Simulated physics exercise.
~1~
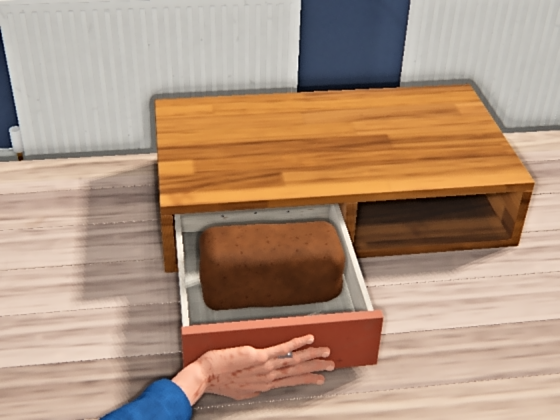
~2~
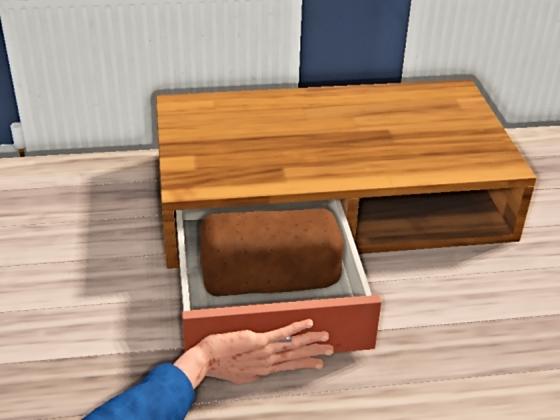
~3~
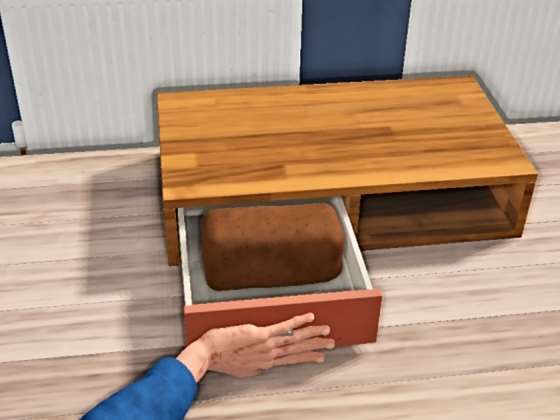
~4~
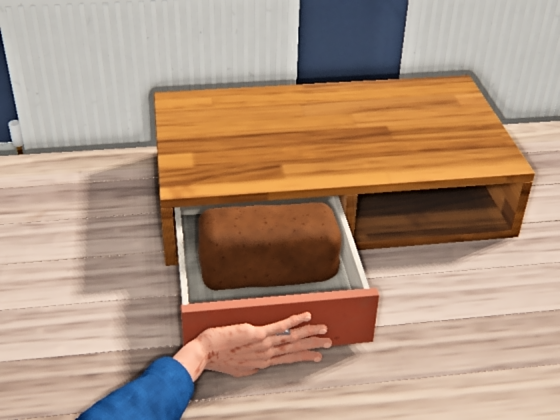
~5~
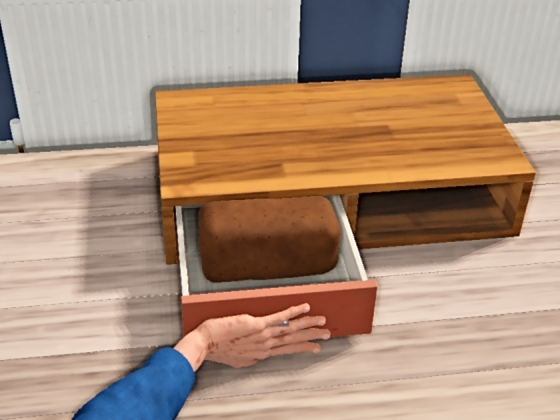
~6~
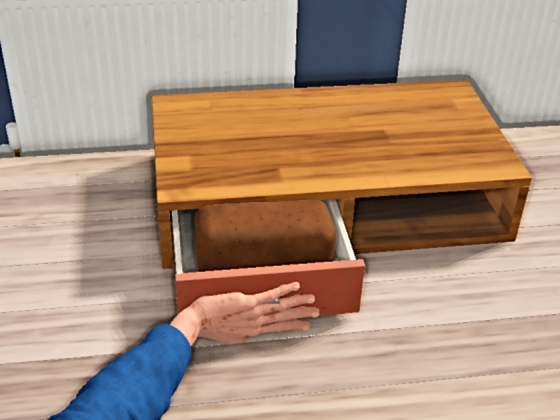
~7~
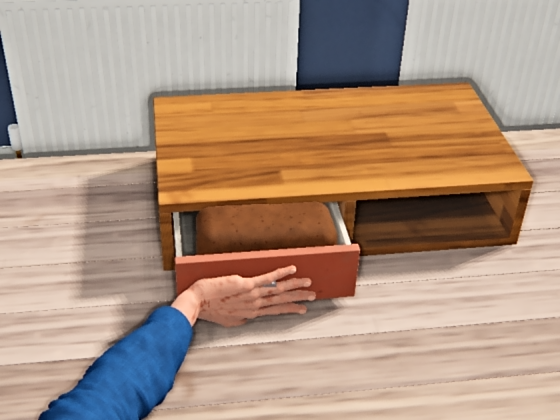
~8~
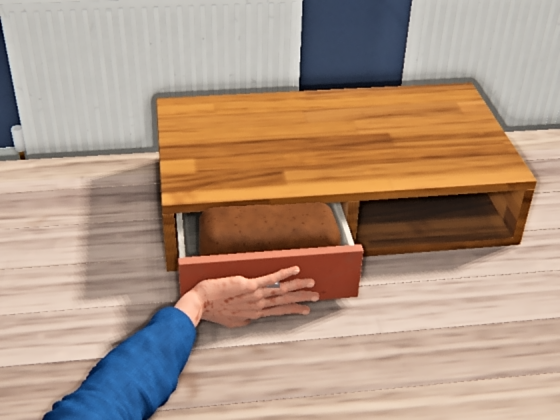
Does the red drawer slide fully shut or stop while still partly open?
It stops while still partly open. The drawer moves inward for a while, then jams and stays ajar with the hand against its front.
